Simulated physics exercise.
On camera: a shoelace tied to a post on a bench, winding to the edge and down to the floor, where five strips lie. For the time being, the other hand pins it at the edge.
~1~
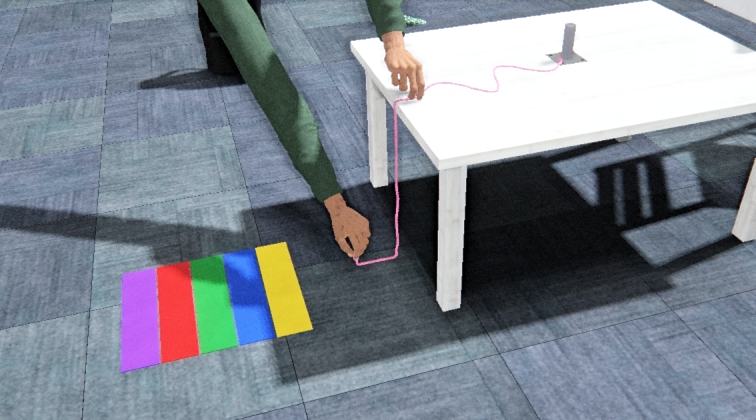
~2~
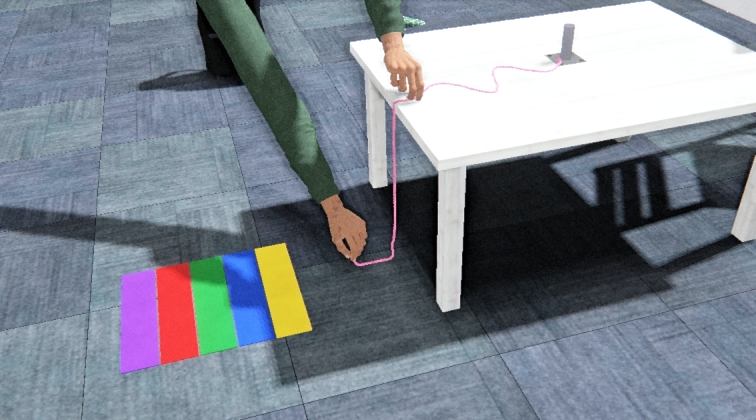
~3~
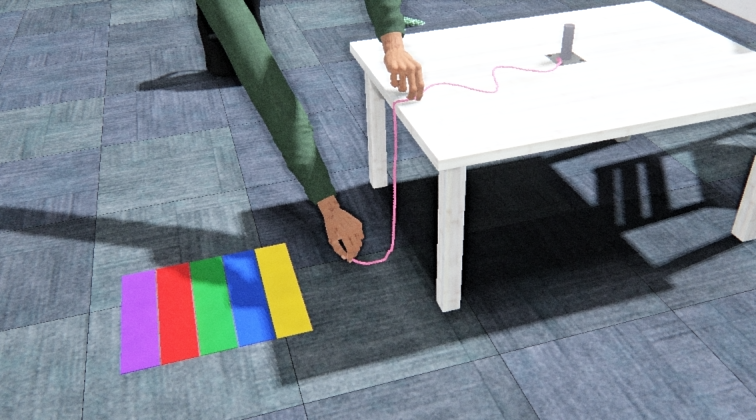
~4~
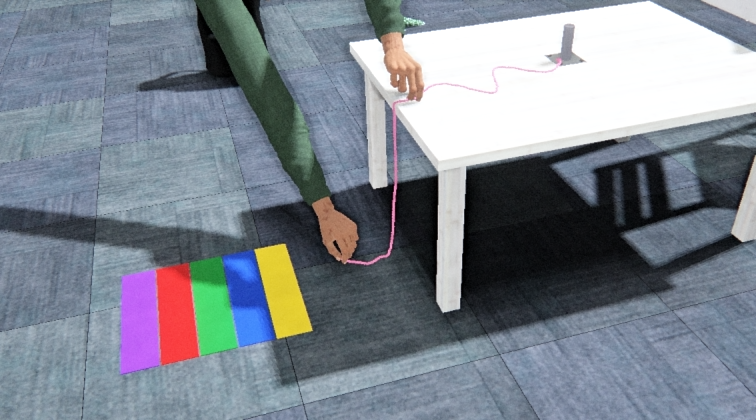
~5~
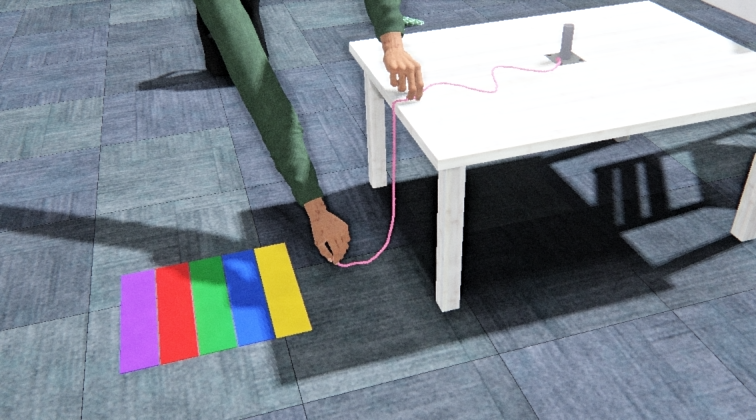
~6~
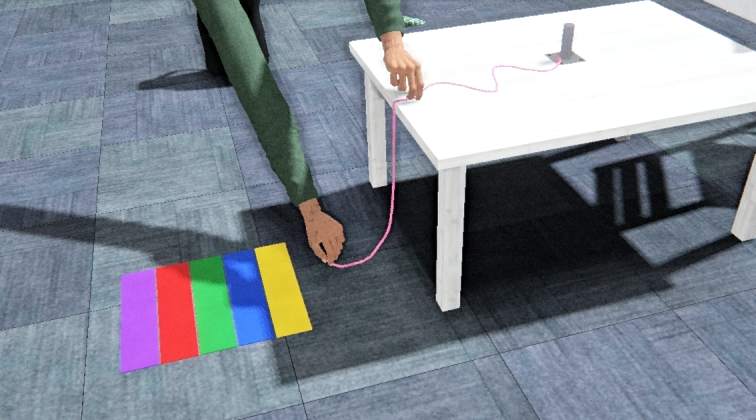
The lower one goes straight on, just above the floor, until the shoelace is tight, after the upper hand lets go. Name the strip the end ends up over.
Purple.
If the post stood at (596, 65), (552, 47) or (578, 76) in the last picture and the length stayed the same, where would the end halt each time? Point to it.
The first try gives about (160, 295), the second about (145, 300) and the third about (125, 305).
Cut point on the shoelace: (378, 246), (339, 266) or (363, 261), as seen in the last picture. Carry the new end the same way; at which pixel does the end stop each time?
Roughly at (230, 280) for the first, (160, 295) for the second and (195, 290) for the third.
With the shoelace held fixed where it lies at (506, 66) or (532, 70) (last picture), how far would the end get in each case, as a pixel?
In order, the pixels are (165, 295) and (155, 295).
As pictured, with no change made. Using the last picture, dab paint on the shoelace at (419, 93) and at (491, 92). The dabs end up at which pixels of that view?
Point one to (350, 132), point two to (422, 87).
Soon after, end near (198, 288); over green.
Then, end near (159, 296); over red.
At full stretch, end near (137, 301); over purple. It gets as far as the purple strip.
